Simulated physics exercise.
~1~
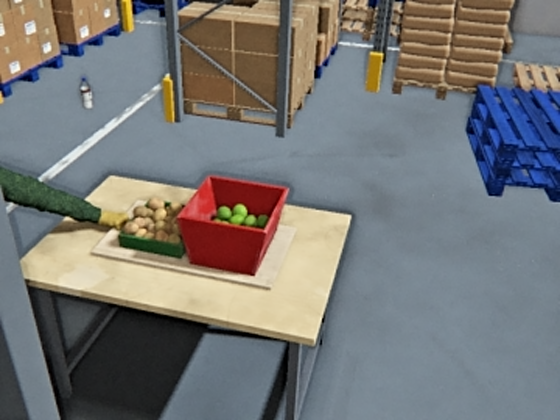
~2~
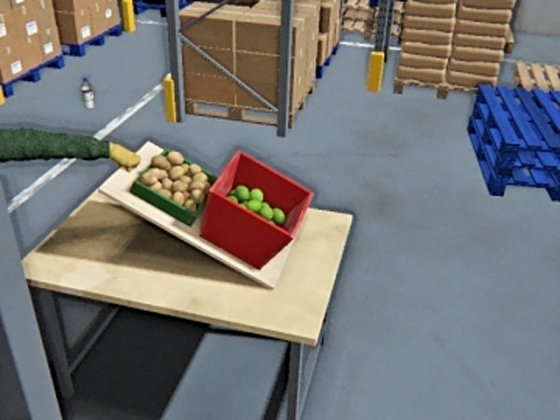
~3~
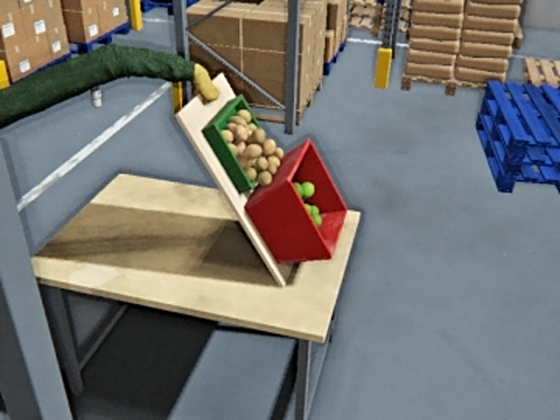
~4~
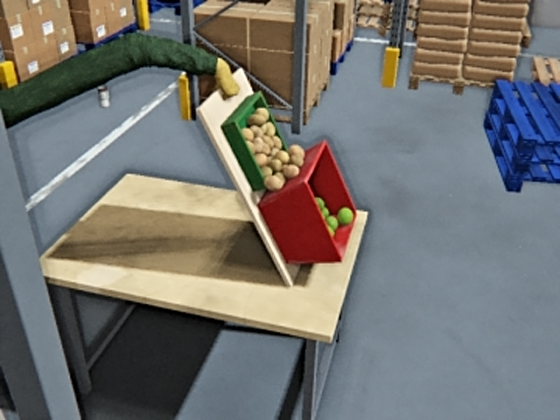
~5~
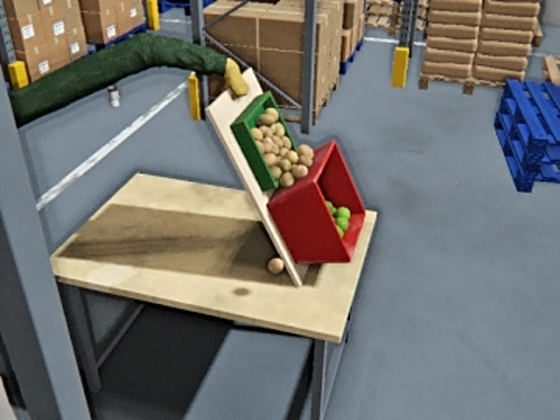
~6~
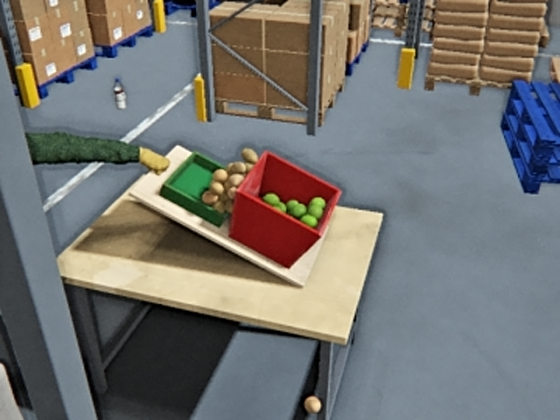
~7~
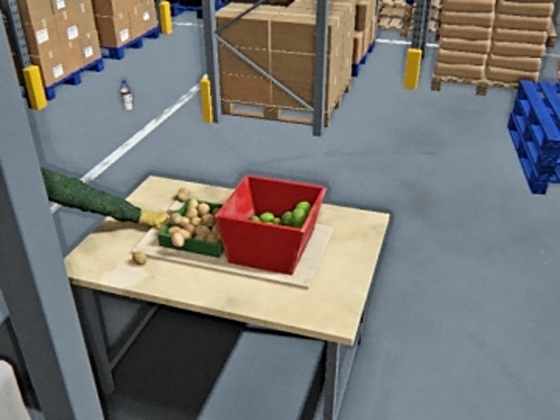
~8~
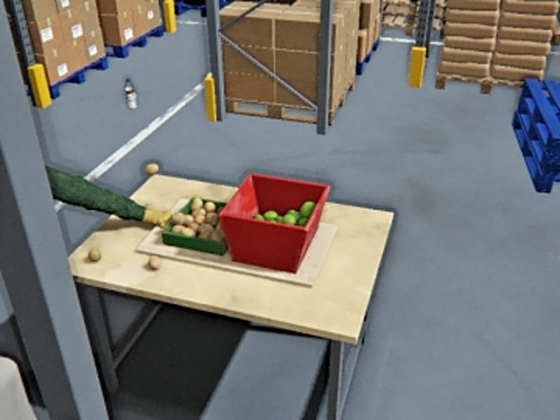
A green-sleeved arm lifted the left side of a board on a warehouse table, tipping its two crates steeply right, then lowered it flat. Some potatoes spilled from the green crate, one falling off the table, while the limes stayed in the red crate.
